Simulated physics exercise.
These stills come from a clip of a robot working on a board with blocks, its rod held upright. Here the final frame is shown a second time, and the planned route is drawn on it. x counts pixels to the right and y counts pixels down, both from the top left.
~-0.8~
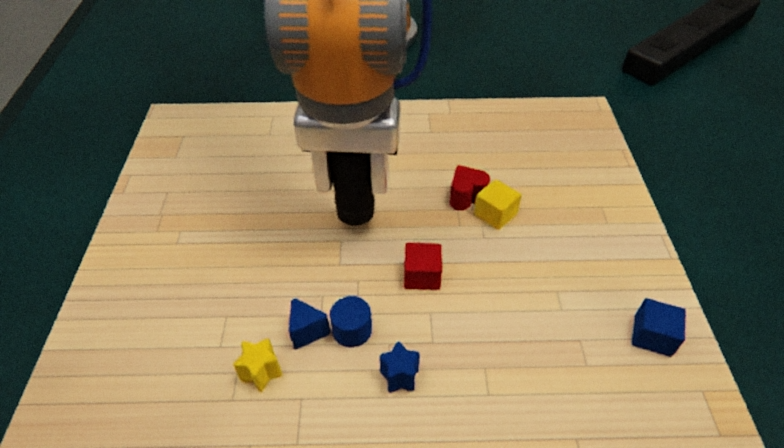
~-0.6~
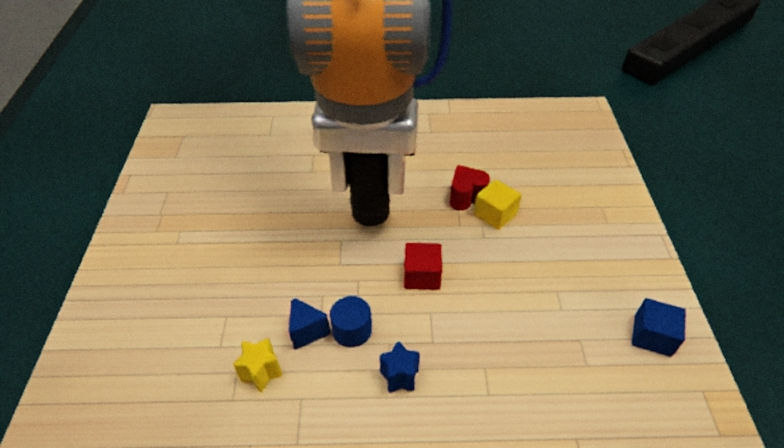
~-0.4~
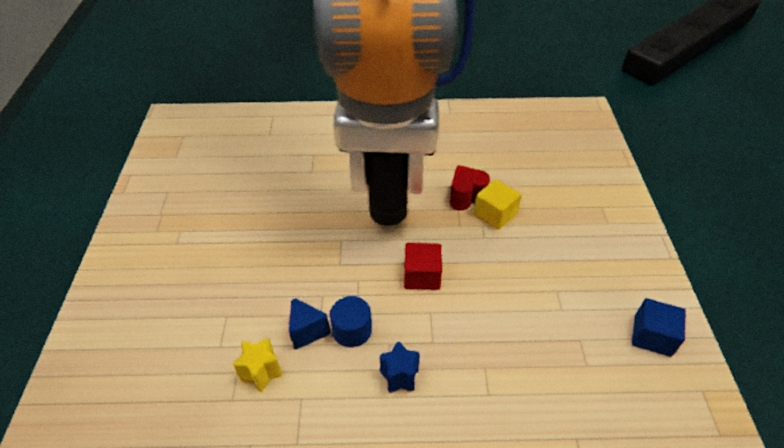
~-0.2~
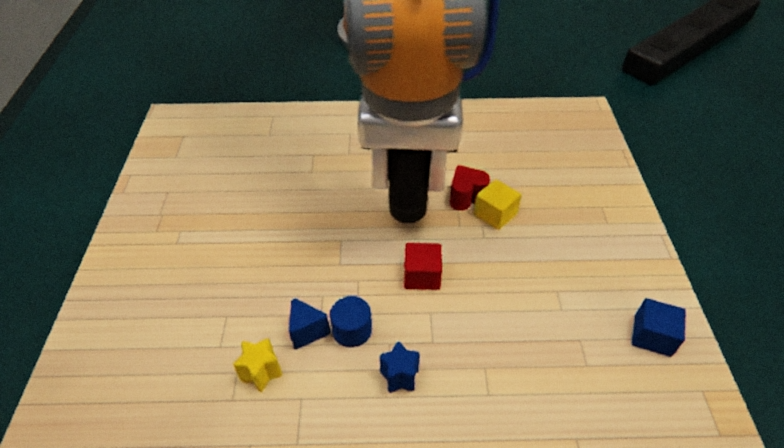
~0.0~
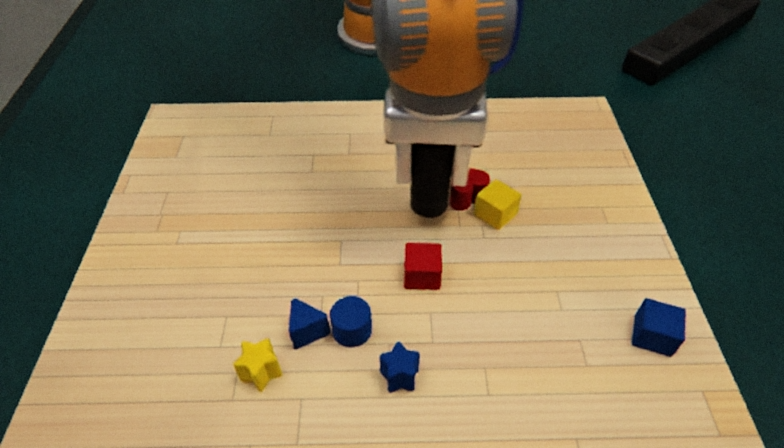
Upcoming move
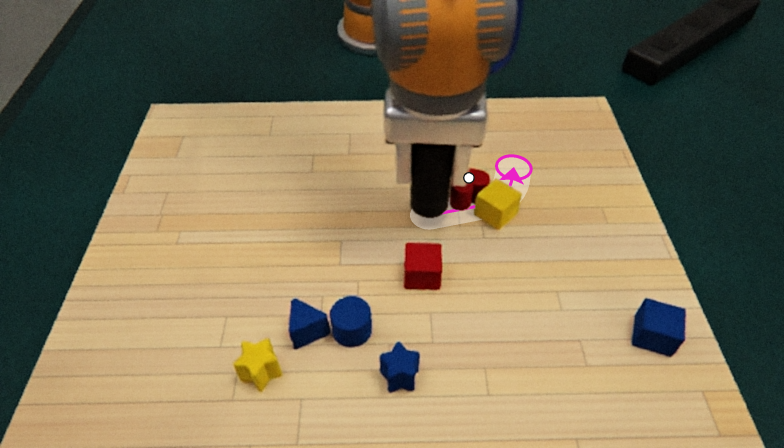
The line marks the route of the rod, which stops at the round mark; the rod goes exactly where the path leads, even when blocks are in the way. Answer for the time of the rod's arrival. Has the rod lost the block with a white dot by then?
No, it doesn't check out.
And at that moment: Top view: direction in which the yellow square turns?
Spin direction: Clockwise.
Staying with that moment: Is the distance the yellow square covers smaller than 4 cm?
Final answer: No.
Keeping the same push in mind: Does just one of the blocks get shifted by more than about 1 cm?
No - that is not the case.
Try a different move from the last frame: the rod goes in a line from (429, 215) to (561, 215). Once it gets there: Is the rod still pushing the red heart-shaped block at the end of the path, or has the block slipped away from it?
It falls back or aside.
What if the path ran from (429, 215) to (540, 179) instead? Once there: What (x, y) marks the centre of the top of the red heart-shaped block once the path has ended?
I think it will end close to (522, 141).
The drawn path runs from (429, 215) via (470, 208) and (505, 194), ending at (514, 167); the dot is on the red heart-shaped block.
The first path, step by step. One third of the way, rod (472, 197); red heart-shaped block (491, 166), turned 40° anticlockwise; yellow square (515, 193).
Two thirds of the way, rod (507, 183); red heart-shaped block (505, 152), turned 110° anticlockwise; yellow square (544, 192), turned 55° clockwise.
At the end, rod (516, 157); red square not moved; red heart-shaped block (506, 128), turned 130° anticlockwise; yellow square (544, 192), turned 55° clockwise.
